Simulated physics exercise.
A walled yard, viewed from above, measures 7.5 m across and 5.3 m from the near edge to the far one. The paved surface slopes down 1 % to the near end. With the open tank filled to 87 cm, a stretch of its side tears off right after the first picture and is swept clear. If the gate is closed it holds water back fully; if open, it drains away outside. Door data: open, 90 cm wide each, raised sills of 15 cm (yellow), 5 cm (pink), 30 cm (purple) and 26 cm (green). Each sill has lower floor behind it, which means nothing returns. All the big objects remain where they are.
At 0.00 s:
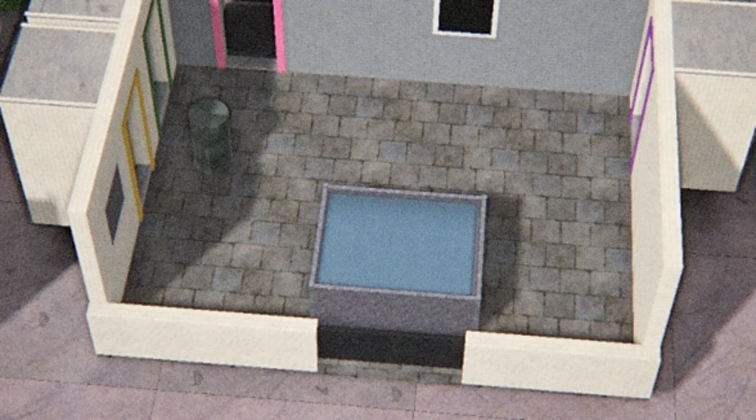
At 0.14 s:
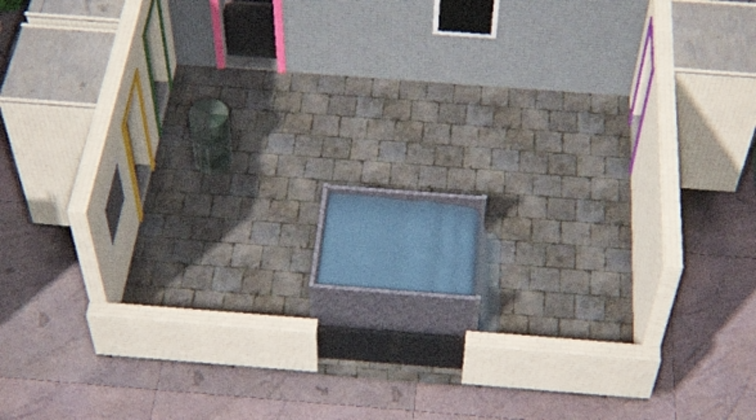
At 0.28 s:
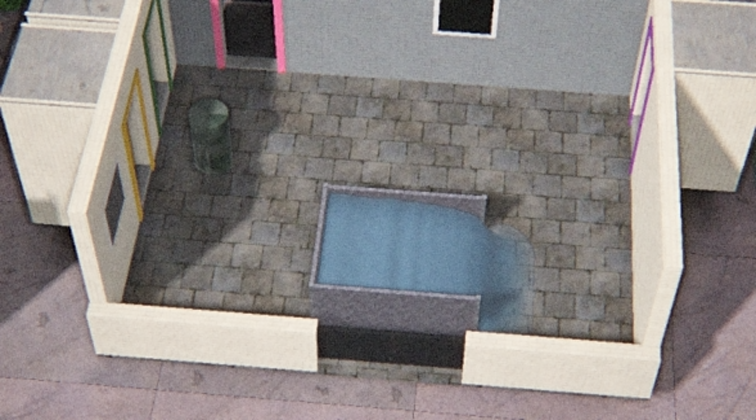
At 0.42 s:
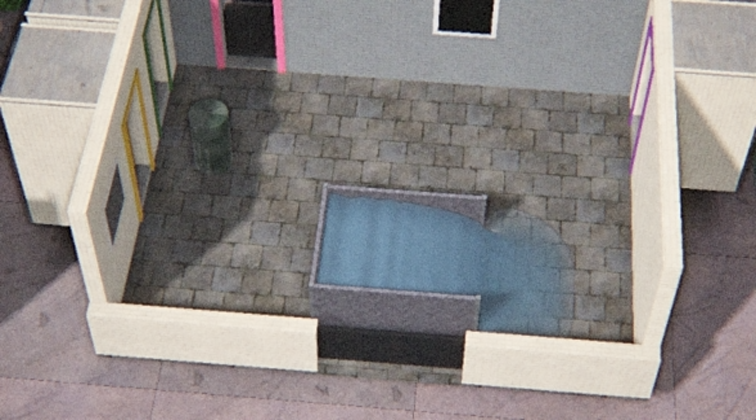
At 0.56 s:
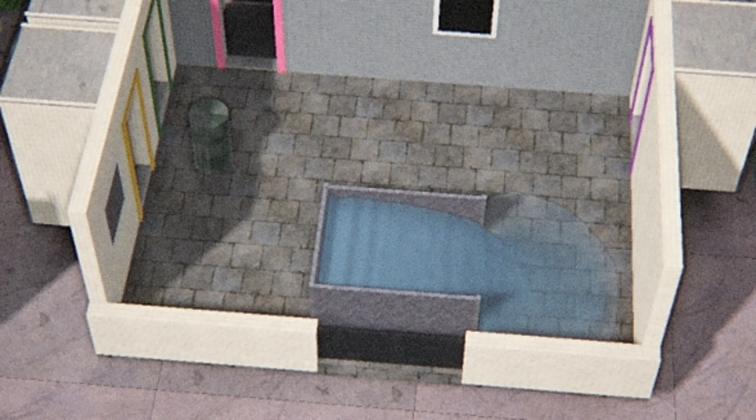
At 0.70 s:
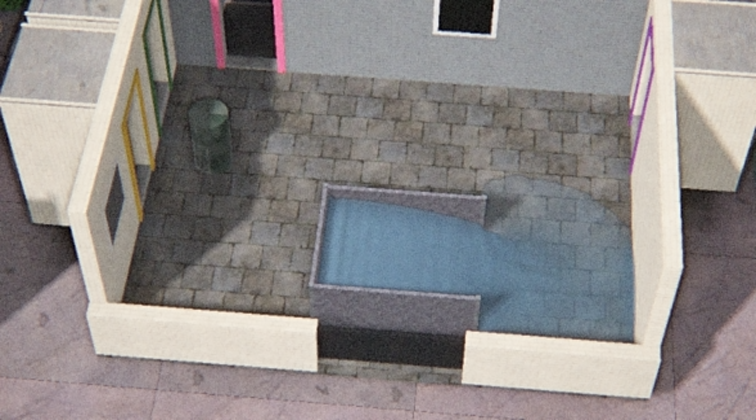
Blue water in an open grey tank pours out through its missing right side and fans across the paving of a walled yard, reaching the right-hand wall, while the level inside the tank lowers slightly.
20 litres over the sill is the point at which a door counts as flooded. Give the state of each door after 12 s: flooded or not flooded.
My prediction: At the yellow door the amount let in will fall short of the limit; at the pink door the amount let in will top the limit; at the purple door the amount let in will fall short of the limit; at the green door the amount let in will fall short of the limit.
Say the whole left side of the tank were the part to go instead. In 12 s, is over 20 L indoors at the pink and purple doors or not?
Pink goes beyond, purple stays inside, judged against that limit.
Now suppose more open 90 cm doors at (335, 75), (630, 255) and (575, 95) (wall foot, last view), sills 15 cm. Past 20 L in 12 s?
Less, more, more.
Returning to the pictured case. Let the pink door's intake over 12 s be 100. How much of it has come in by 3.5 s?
Roughly 0 percent is in by then.
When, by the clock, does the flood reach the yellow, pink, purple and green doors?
So, yellow at 5.5 s, then pink at 4.0 s, purple at 1.3 s, and green at 5.0 s.
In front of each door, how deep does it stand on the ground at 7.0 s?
Depths: Yellow door 14 cm, pink door 4 cm, purple door 12 cm, green door 17 cm.
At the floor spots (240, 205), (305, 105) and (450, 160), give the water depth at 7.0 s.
Depths: About 11, 5 and 9 centimetres.
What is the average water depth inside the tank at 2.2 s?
Roughly 27 centimetres.
After 1.4 s water covers 20 % of the floor and is deepest (64 cm) near (624, 362); yellow door not reached, pink door not reached, purple door 8 cm at the sill, 0 L in, green door not reached.
After 2.2 s water covers 25 % of the floor and is deepest (49 cm) near (624, 362); yellow door not reached, pink door not reached, purple door 16 cm at the sill, 0 L in, green door not reached.
After 3.5 s water covers 45 % of the floor and is deepest (38 cm) near (610, 100); yellow door not reached, pink door not reached, purple door 14 cm at the sill, 0 L in, green door not reached.
After 7.0 s water covers 95 % of the floor and is deepest (18 cm) near (136, 243); yellow door 14 cm at the sill, 1 L in, pink door 4 cm at the sill, 0 L in, purple door 12 cm at the sill, 0 L in, green door 17 cm at the sill, 0 L in.
After 12.0 s water covers 100 % of the floor and is deepest (18 cm) near (307, 296); yellow door 12 cm at the sill, 2 L in, pink door 7 cm at the sill, 39 L in, purple door 5 cm at the sill, 1 L in, green door 8 cm at the sill, 0 L in.
